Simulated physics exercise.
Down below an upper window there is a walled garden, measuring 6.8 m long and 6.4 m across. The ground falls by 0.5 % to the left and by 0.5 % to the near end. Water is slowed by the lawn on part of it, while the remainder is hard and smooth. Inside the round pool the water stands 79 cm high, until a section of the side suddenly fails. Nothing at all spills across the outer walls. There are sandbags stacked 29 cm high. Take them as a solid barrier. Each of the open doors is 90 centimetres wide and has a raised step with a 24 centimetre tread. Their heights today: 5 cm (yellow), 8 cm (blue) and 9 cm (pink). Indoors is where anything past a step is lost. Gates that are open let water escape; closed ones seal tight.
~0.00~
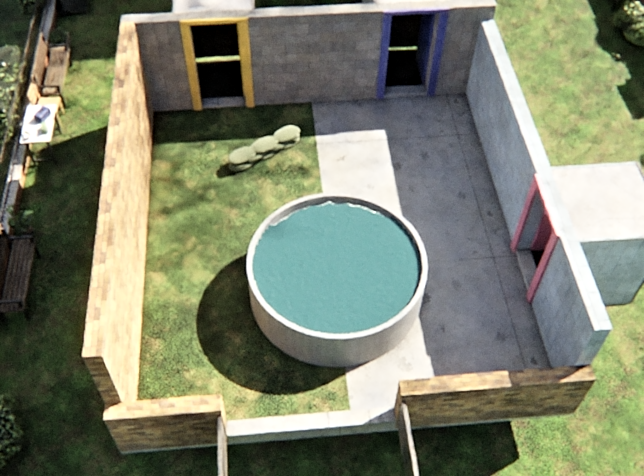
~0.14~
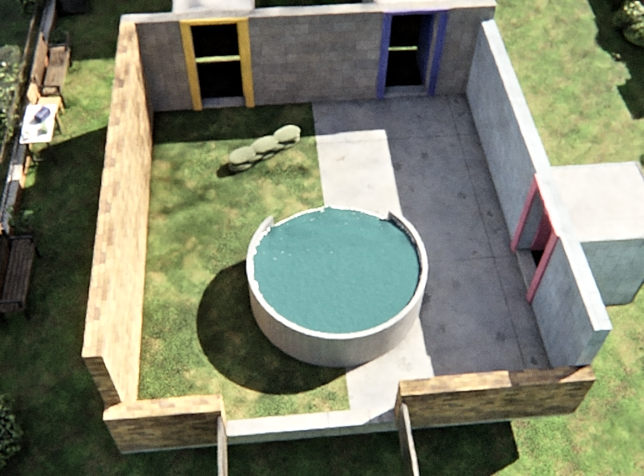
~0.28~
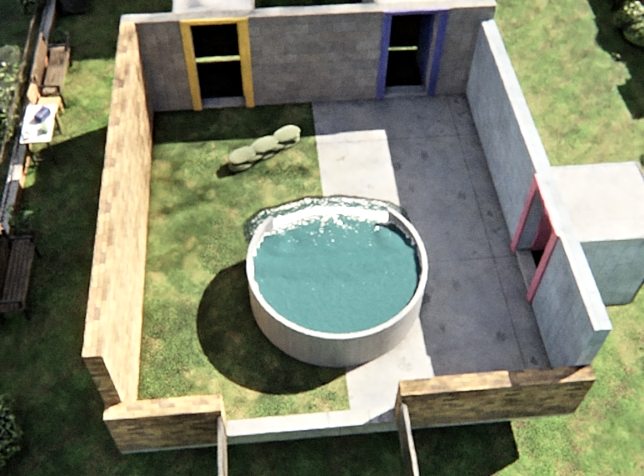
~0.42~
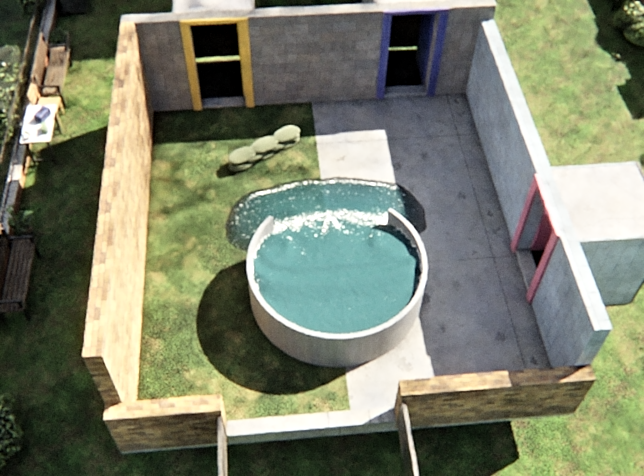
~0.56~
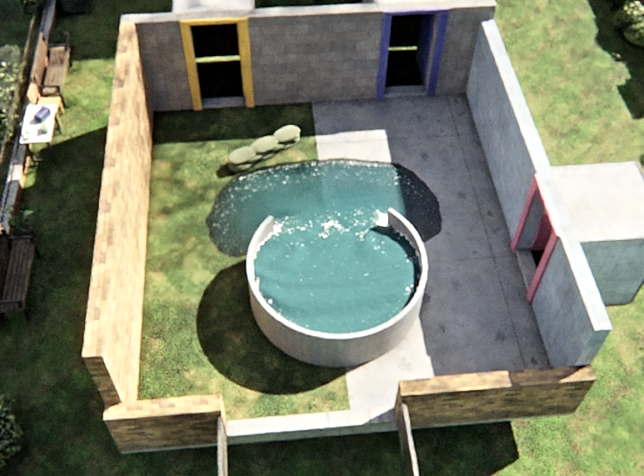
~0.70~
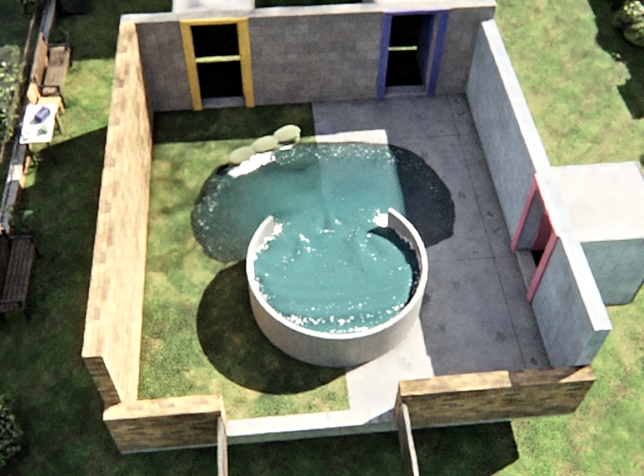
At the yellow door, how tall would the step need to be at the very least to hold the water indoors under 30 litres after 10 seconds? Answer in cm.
The step would need roughly 10.5 cm.
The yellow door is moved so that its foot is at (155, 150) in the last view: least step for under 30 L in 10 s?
Around 13.0 cm would do it.
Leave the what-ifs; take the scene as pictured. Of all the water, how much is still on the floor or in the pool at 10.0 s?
I'd estimate some 84 in a hundred.
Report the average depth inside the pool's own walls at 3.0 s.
About 25 centimetres.
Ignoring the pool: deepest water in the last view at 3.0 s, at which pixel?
Near pixel (454, 98).
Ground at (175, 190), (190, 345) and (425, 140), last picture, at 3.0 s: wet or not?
Soaked; untouched; soaked.
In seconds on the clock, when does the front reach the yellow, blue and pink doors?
Times - yellow 2.2 seconds, blue 1.2 seconds, pink 2.6 seconds.
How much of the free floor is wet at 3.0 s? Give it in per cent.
The wet part is about 60 per cent.
After 1.4 s water covers 45 % of the floor, deepest (42 cm) near (284, 153); it has not reached the yellow door.
After 3.0 s water covers 60 % of the floor, deepest (45 cm) near (454, 98); 8 cm at the yellow door, 0 litres in over its 5 cm step.
After 10.0 s water covers 95 % of the floor, deepest (16 cm) near (461, 400); 9 cm at the yellow door, 138 litres in over its 5 cm step.
At the yellow door as built, the water arrived by 2.3 s and peaked near 15 cm at 6.2 s.
Run again over the same 10 s with other heights there, 46 litres in over 9.5 cm, 11 litres over 13 cm. The limit of 30 litres is kept from about 10.5 cm up.
